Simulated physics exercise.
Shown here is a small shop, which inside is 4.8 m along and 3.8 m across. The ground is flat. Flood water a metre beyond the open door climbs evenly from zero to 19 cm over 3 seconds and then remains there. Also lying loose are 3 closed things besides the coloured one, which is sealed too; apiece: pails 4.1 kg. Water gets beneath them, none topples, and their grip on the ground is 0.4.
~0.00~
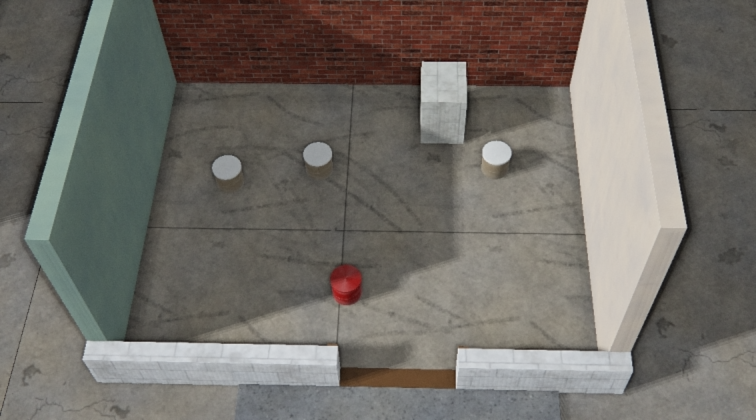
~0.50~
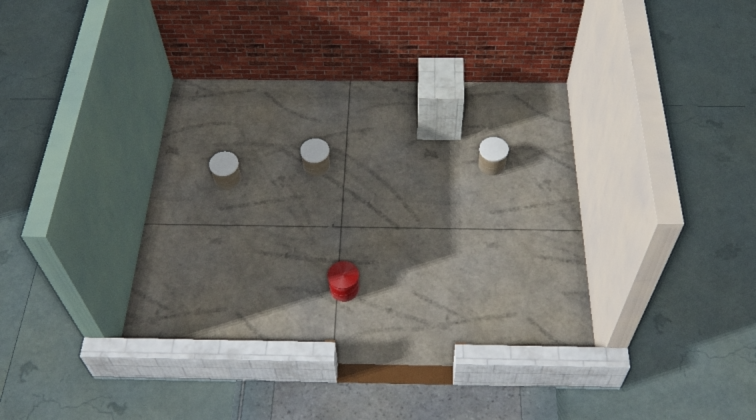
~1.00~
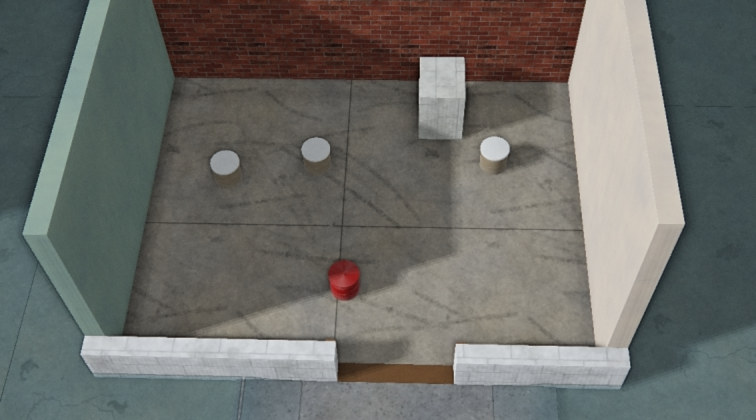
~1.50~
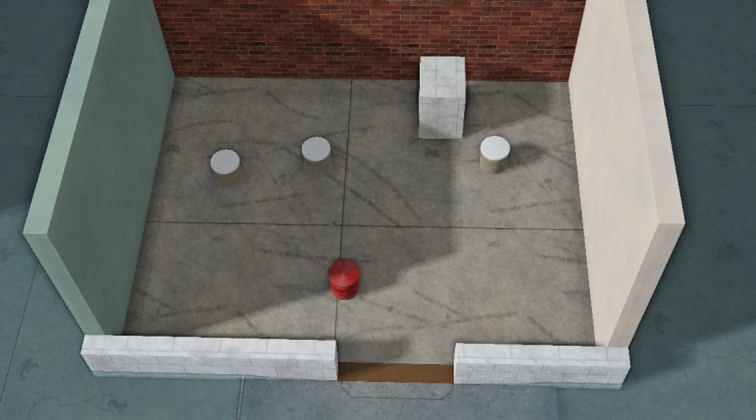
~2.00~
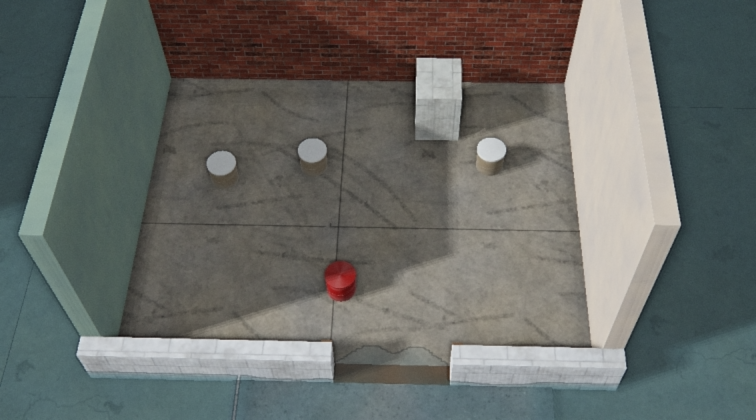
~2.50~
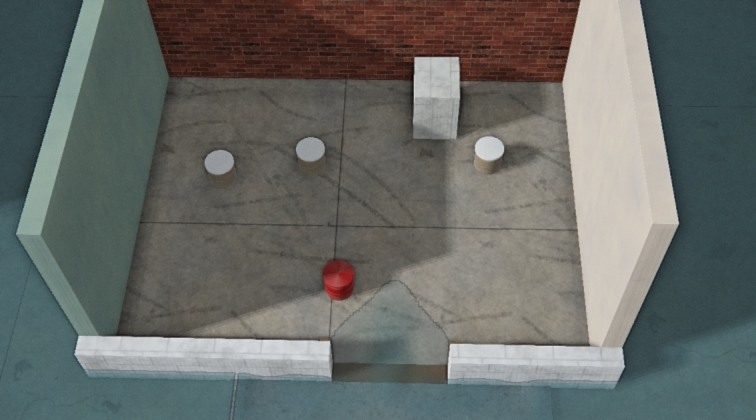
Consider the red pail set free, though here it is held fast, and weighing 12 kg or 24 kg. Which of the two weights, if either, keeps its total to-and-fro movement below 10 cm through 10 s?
Only the heavier.
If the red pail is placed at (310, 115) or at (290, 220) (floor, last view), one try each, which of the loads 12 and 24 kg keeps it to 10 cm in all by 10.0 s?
Going in order: Both weights work, both weights work.
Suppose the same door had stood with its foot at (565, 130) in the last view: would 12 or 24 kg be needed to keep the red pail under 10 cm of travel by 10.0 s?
Result: Lighter option suffices.
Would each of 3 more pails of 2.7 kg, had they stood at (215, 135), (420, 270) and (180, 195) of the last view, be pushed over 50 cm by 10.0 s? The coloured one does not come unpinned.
First: Inside the limit; second: Beyond the limit; third: Inside the limit.
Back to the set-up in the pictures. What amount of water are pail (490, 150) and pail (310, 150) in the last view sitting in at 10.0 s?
Close to 9 and 4 centimetres.
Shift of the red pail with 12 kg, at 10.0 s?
Roughly 20 cm.
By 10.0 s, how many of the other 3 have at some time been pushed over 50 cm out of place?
That makes 1.
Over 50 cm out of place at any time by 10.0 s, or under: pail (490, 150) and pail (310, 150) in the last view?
In sequence, exceeded; not exceeded.
After 3.5 s the red pail would be 0 cm from its start with 12 kg and 0 cm from its start with 24 kg; 5 cm of water round it then.
After 4.5 s the red pail would be 20 cm from its start with 12 kg and 0 cm from its start with 24 kg; 6 cm of water round it then.
After 7.0 s the red pail would be 25 cm from its start with 12 kg and 0 cm from its start with 24 kg; 6 cm of water round it then.
After 10.0 s the red pail would be 25 cm from its start with 12 kg and 0 cm from its start with 24 kg; 6 cm of water round it then.
